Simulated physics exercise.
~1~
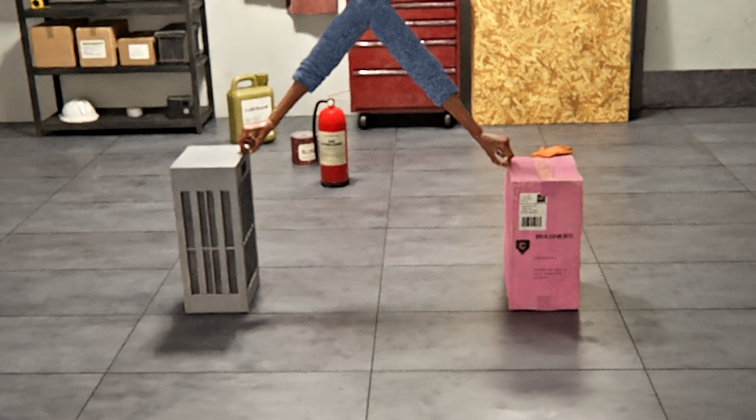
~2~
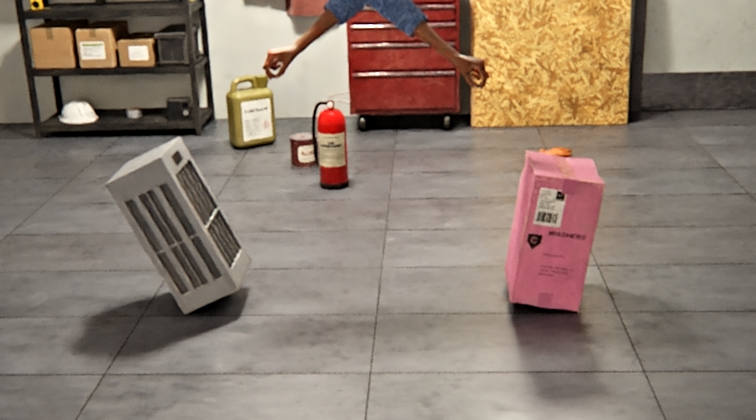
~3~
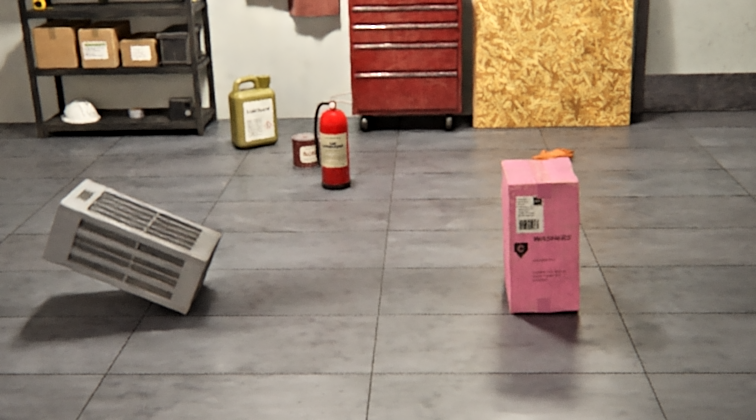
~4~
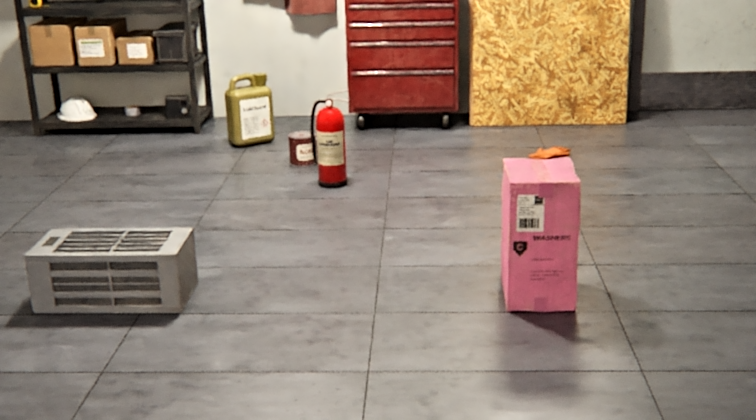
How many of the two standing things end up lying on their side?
One of them does. The grey crate topples over to the left, while the pink parcel rocks back and stays upright.
